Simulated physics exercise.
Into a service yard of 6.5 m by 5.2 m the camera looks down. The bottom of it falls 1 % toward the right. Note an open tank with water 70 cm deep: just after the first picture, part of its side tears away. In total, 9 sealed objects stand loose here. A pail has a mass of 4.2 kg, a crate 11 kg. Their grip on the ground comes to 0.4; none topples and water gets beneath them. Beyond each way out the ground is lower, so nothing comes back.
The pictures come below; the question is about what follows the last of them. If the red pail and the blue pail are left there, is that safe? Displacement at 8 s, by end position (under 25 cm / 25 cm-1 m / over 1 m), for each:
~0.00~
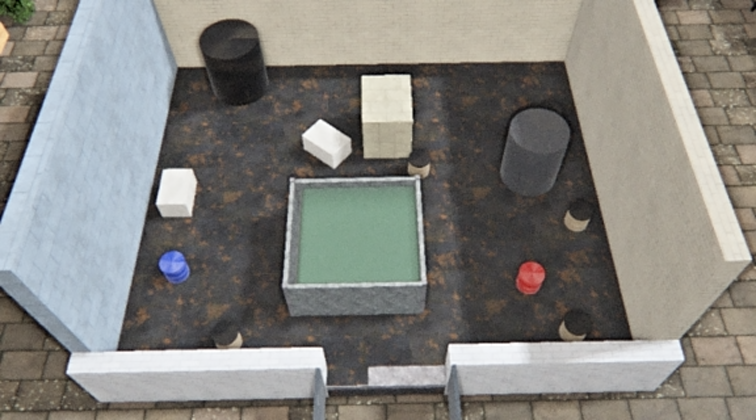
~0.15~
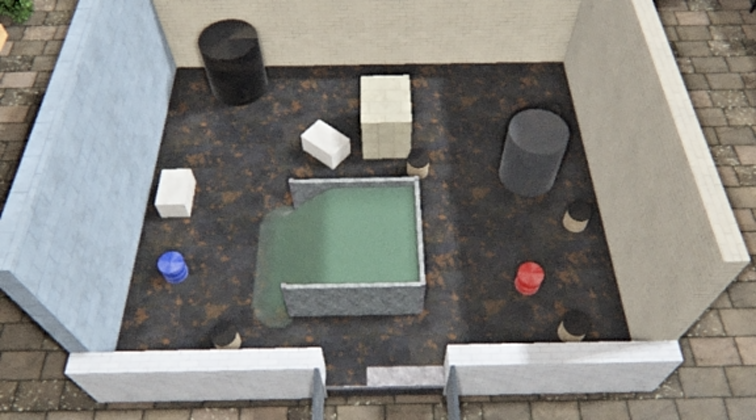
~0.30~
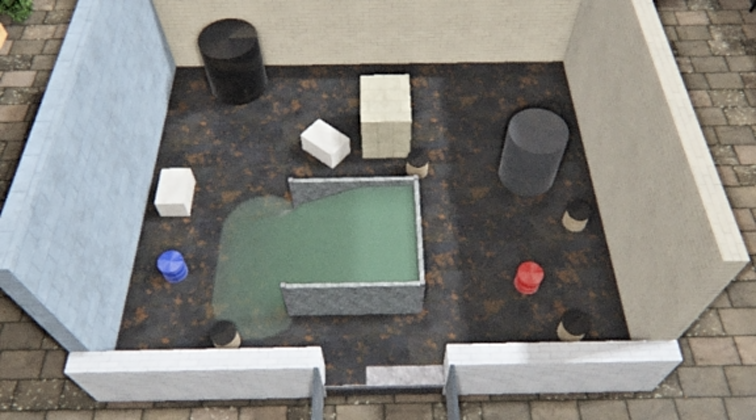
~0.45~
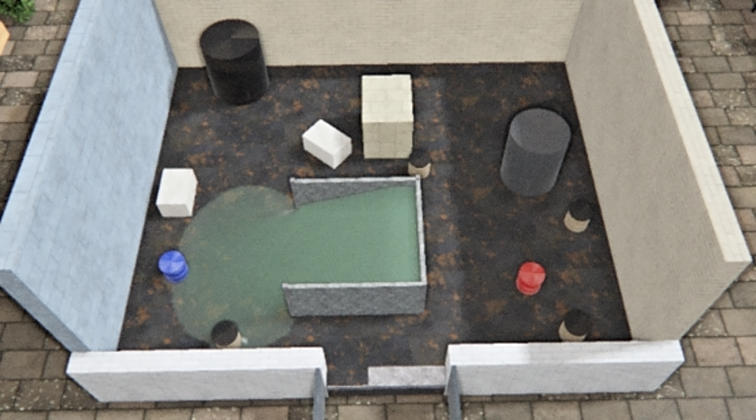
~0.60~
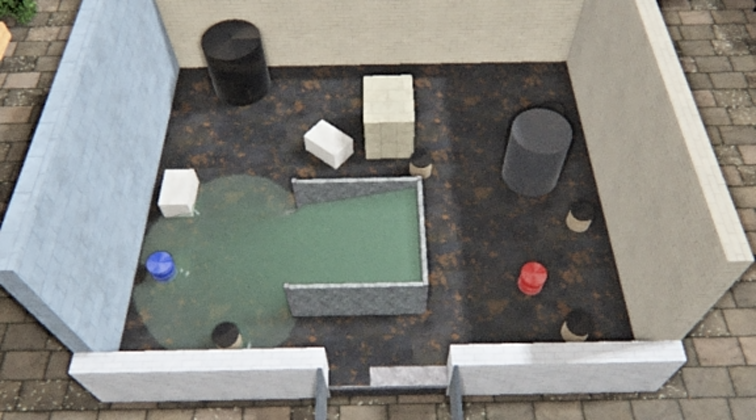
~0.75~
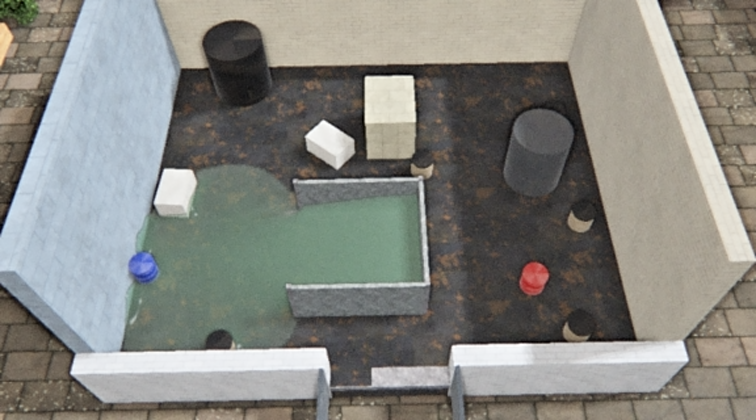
Red pail under 25 cm; blue pail over 1 m.
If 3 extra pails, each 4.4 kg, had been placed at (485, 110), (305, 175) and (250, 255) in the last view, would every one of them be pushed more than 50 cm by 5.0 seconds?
From first to last: Does not reach it, does not reach it, surpasses it.
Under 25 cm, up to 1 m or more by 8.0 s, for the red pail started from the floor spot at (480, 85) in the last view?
What happens is that it covers a big distance.
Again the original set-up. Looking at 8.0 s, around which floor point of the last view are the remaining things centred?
I'd put it around (455, 218).
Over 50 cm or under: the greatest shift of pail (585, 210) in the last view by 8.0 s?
It ends up within the limit.
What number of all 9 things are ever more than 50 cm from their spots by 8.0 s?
Tally: 6.
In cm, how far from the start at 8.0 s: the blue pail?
About 200 cm.
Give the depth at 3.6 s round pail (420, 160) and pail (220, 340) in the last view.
About 0 and 12 cm.
After 1.6 s the red pail is near (536, 274), 0.0 m from its start, aground; the blue pail is near (148, 270), 0.3 m from its start, afloat; 0 of 9 are out; 3 afloat.
After 3.6 s the red pail is near (536, 274), 0.0 m from its start, aground; the blue pail is near (196, 287), 0.5 m from its start, afloat; 0 of 9 are out; 3 afloat.
After 5.6 s the red pail is near (536, 274), 0.0 m from its start, aground; the blue pail is near (247, 297), 1.1 m from its start, afloat; 0 of 9 are out; 3 afloat.
After 8.0 s the red pail is near (536, 274), 0.0 m from its start, aground; the blue pail is near (297, 341), 2.0 m from its start, afloat; 0 of 9 are out; 4 afloat.
